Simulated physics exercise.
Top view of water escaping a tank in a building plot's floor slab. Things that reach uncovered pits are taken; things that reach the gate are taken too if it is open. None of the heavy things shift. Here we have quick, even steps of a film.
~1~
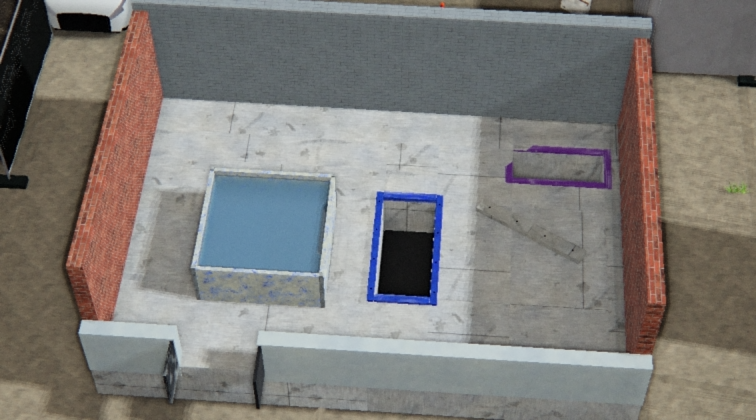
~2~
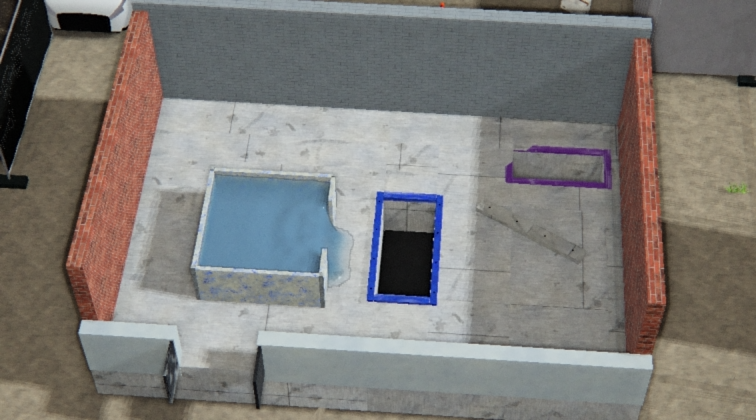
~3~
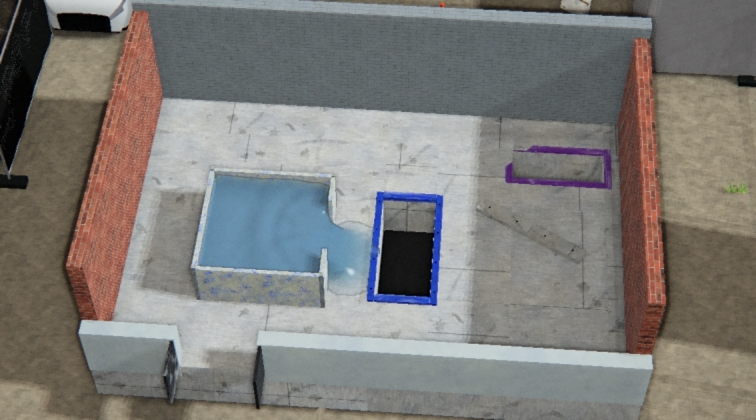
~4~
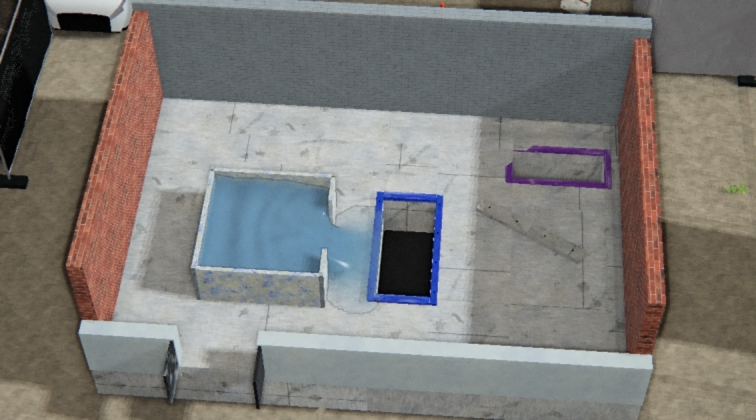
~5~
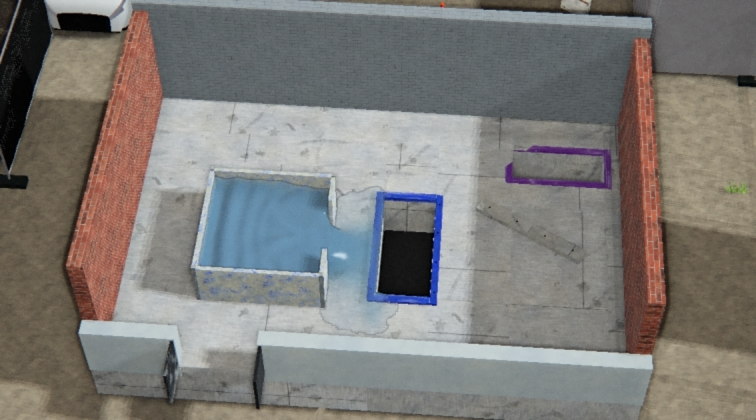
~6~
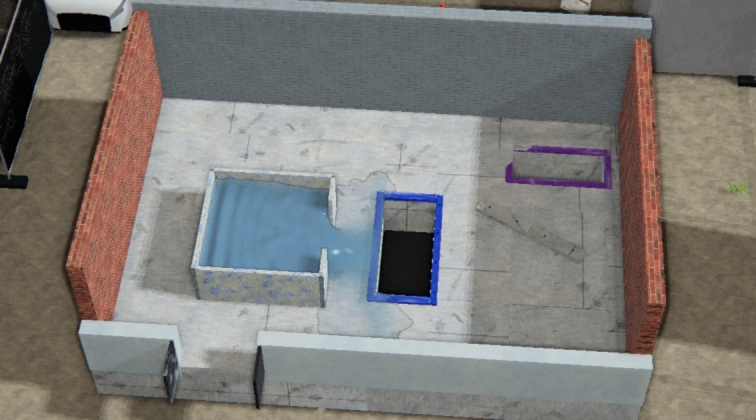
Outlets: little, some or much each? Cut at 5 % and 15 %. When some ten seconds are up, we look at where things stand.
The gate: Little. The purple pit: Little. The blue pit: Much.
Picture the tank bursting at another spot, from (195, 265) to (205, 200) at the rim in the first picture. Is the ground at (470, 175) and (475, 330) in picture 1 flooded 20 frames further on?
Waterless, submerged.
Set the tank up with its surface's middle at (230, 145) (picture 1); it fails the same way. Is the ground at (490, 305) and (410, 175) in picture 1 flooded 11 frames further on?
Spot by spot: High and dry, after that drenched.
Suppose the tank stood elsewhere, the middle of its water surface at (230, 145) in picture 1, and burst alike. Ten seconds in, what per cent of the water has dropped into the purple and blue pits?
After ten seconds: Purple pit 35 percent, blue pit 25 percent.
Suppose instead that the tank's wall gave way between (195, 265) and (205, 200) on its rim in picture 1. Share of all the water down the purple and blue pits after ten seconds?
Purple: 20 percent; blue: 2 percent.
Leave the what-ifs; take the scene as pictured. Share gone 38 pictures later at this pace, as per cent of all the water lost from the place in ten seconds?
Near 90 in a hundred.
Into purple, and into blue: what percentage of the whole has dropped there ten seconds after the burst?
Around 2 percent for the first, around 70 percent for the second.
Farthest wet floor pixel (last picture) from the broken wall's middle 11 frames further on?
Somewhere close to (579, 378).
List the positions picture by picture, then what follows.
Still water in the tank at (265, 224), in the first frame.
Water pours out at (327, 246) and has run to (336, 282), in the second frame.
The front is at (367, 284), out from the gap at (327, 247), in the third frame.
The front is at (369, 307), out from the gap at (327, 247), in the fourth frame.
The front is at (379, 328), out from the gap at (327, 246), in the fifth frame.
Water pours out at (327, 246) and has run to a hidden place, in the sixth frame.
A moment on, water covers 10 % of the floor; the gate 0 %, the purple pit 0 %, the blue pit 21 %.
Next, water covers 15 % of the floor; the gate 0 %, the purple pit 0 %, the blue pit 35 %.
Then, water covers 20 % of the floor; the gate 0 %, the purple pit 0 %, the blue pit 48 %.
Later, water covers 25 % of the floor; the gate 0 %, the purple pit 0 %, the blue pit 62 %.
In the end, water covers 35 % of the floor; the gate 0 %, the purple pit 1 %, the blue pit 69 %.
